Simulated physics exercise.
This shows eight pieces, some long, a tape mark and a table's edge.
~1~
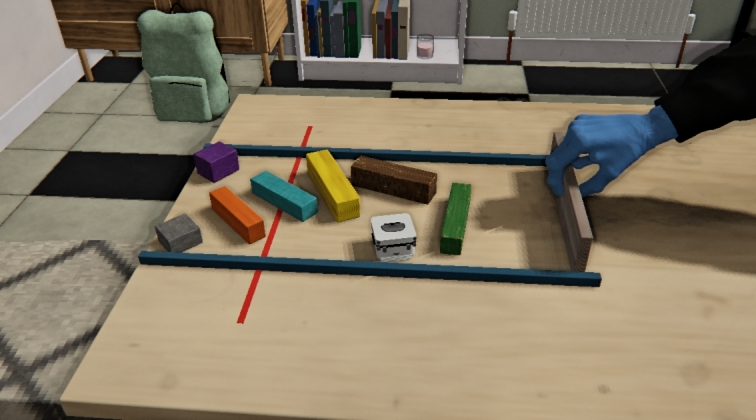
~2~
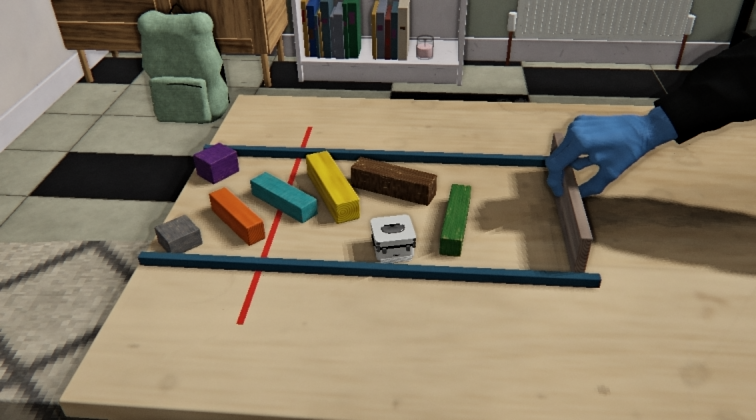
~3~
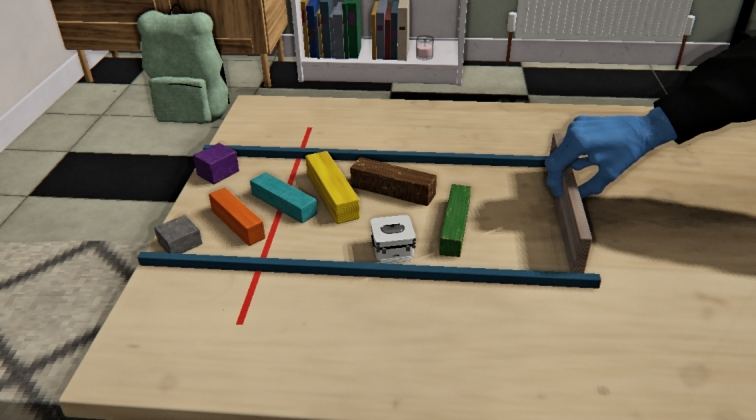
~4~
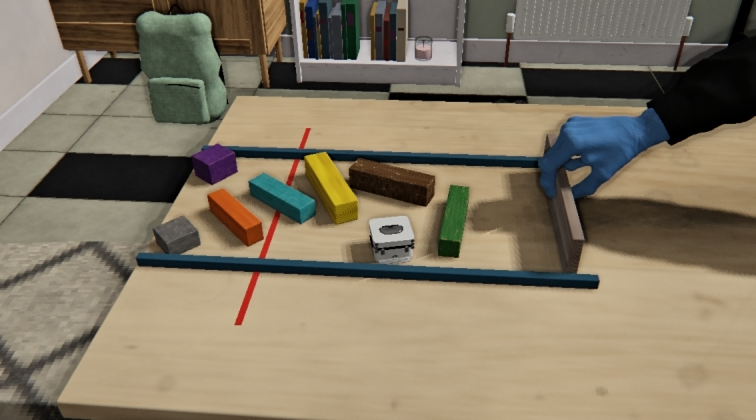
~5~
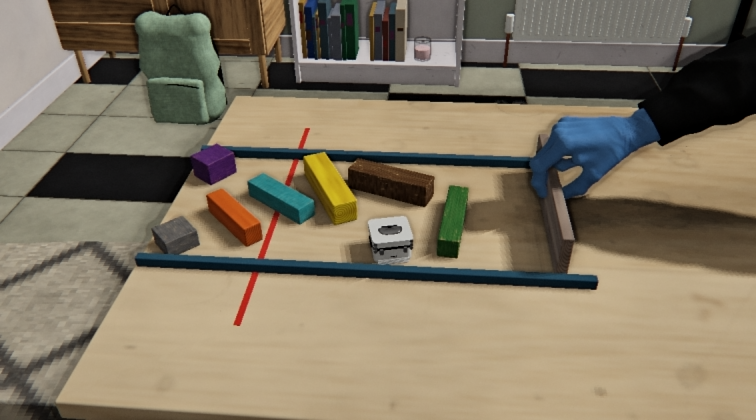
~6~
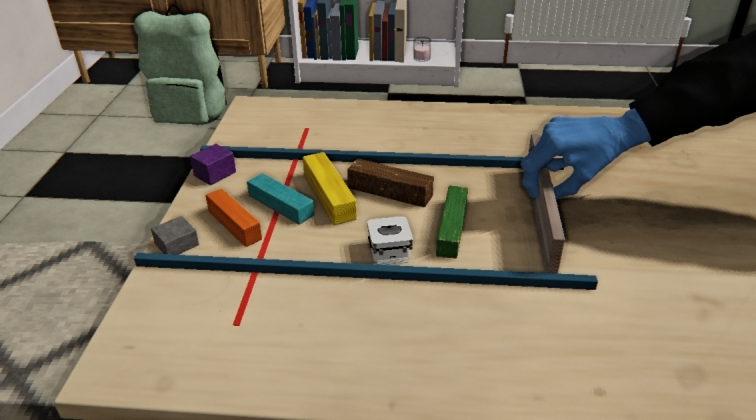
Gloved hand sliding an upright board slowly left between two blue rails, with scattered coloured blocks lying still on a wooden table.
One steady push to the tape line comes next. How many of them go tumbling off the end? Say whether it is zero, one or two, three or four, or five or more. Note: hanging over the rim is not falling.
The number going over the edge will be nought.
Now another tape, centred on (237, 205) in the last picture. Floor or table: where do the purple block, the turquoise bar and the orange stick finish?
One by one: The purple block topples, the turquoise bar holds its spot, the orange stick topples.
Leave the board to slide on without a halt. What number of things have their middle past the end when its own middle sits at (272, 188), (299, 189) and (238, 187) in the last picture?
The counts would come out as 0, 0 and 3.
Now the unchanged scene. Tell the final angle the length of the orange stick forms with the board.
It comes to around 25 degrees.
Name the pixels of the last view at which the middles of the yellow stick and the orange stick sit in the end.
In the last view, the middles sit near (246, 185) and near (191, 213).
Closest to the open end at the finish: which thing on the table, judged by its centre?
The grey block finishes closest.
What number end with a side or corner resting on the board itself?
2 in contact.
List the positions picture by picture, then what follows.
In the first picture, grey block (179, 235); purple block (217, 162); orange stick (237, 215); board (568, 197); tape (282, 205).
In the second picture, purple block (217, 163); board (567, 198).
In the third picture, orange stick (236, 216); turquoise bar (283, 197).
In the fourth picture, grey block (177, 236); yellow stick (330, 186).
In the fifth picture, purple block (214, 164); brown bar (391, 182).
In the sixth picture, grey block (175, 237); purple block (213, 164); orange stick (233, 217); board (543, 199); tape (279, 207).
Soon after, none off yet; grey block at rest near (175, 237); purple block at rest near (213, 164); orange stick at rest near (233, 217).
Then, none off yet; grey block at rest near (175, 237); purple block at rest near (213, 164); orange stick moving near (222, 216).
At rest, the number that fall off is zero.
